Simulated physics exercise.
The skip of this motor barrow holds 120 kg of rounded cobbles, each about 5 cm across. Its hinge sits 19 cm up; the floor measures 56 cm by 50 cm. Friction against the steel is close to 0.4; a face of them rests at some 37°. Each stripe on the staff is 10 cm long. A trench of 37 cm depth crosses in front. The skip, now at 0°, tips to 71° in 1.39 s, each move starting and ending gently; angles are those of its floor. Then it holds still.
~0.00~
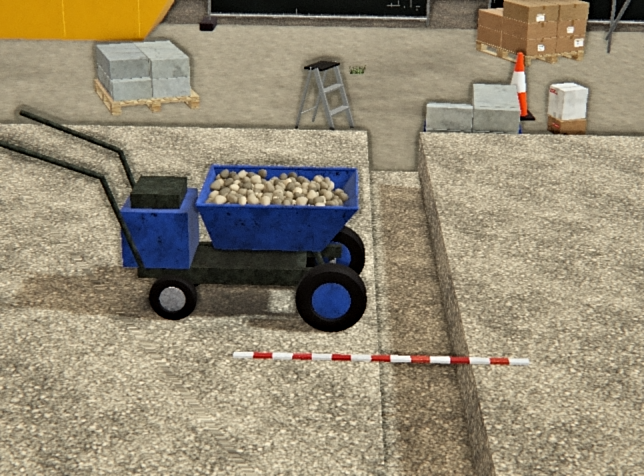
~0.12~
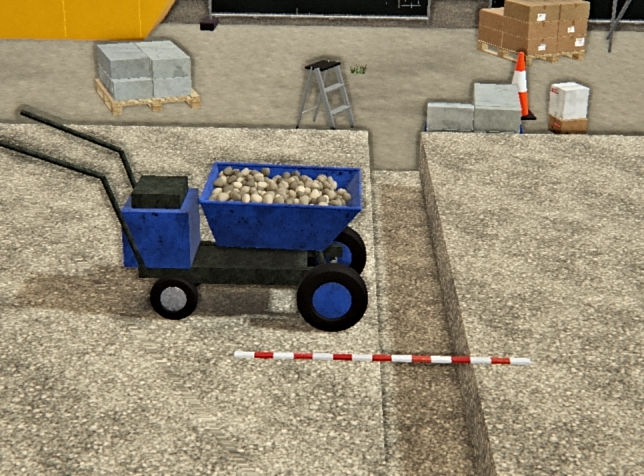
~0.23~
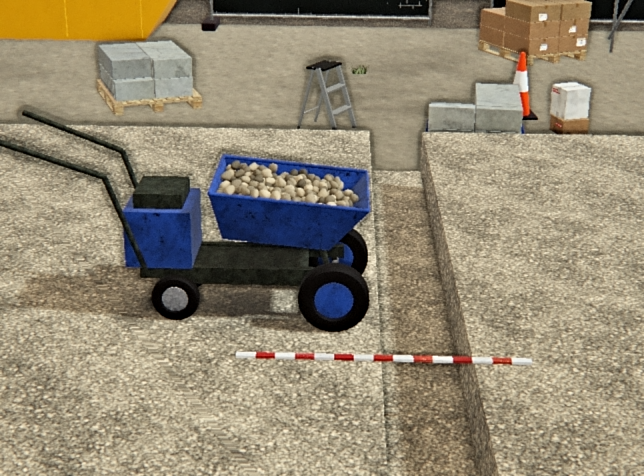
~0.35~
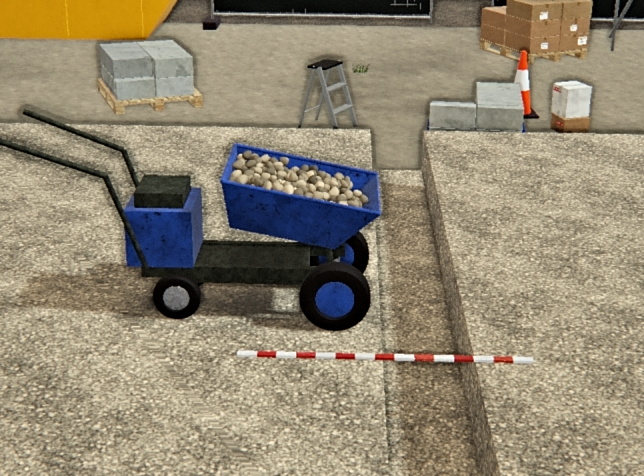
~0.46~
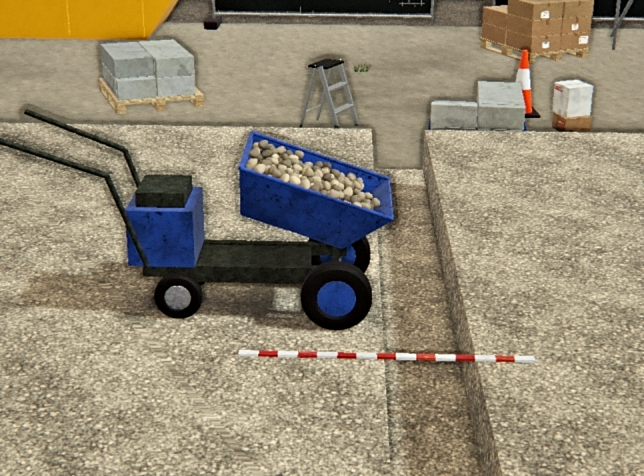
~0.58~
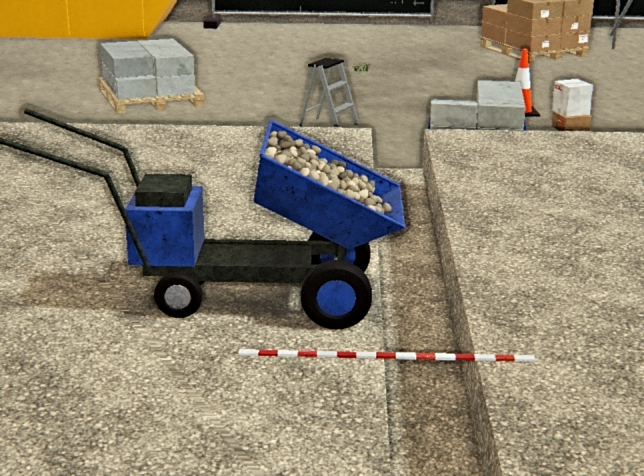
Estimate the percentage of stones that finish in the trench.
Roughly 53 per cent ends in the trench.
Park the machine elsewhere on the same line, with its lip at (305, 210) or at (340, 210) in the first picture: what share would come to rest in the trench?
First some 100, then 75 per cent.
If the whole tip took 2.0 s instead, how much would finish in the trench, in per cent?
It would be near 60 per cent.
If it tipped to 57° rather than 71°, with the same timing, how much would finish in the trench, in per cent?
Then about 40 per cent.
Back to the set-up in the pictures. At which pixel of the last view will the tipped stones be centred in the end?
Their middle is at about (458, 342).
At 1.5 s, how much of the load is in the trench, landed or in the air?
Some 20 per cent.
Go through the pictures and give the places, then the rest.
In the first picture, the skip is at 0°, its lip at (357, 209); the top of the load is at (271, 185).
In the second picture, the skip is at 1°, its lip at (361, 209); the top of the load is at (258, 180); the stones move at 0.2 m/s on average.
In the third picture, the skip is at 5°, its lip at (369, 211); the top of the load is at (250, 174); the stones move at 0.4 m/s on average.
The fourth picture shows lip at (380, 214), floor tilted 11°, highest stones at (257, 163); the stones move at 0.5 m/s on average.
In the fifth picture, the skip is at 18°, its lip at (393, 219); the top of the load is at (267, 150); the stones move at 0.6 m/s on average.
In the sixth picture, the skip is at 27°, its lip at (405, 227); the top of the load is at (281, 141); the stones move at 0.7 m/s on average.
After 1.0 s the floor is at 60°; 98 % in the skip, 2 % in the trench; the foremost stones are at (446, 253).
After 1.5 s the floor is at 71°; 49 % in the skip, 19 % in the trench, 32 % past the trench; the foremost stones are at (543, 313).
After 1.8 s the floor is at 71°; 22 % in the skip, 31 % in the trench, 47 % past the trench; the foremost stones are at (609, 310).
After 3.8 s the floor is at 71°; 0 % in the skip, 53 % in the trench, 47 % past the trench; the foremost stones are past the picture's edge.
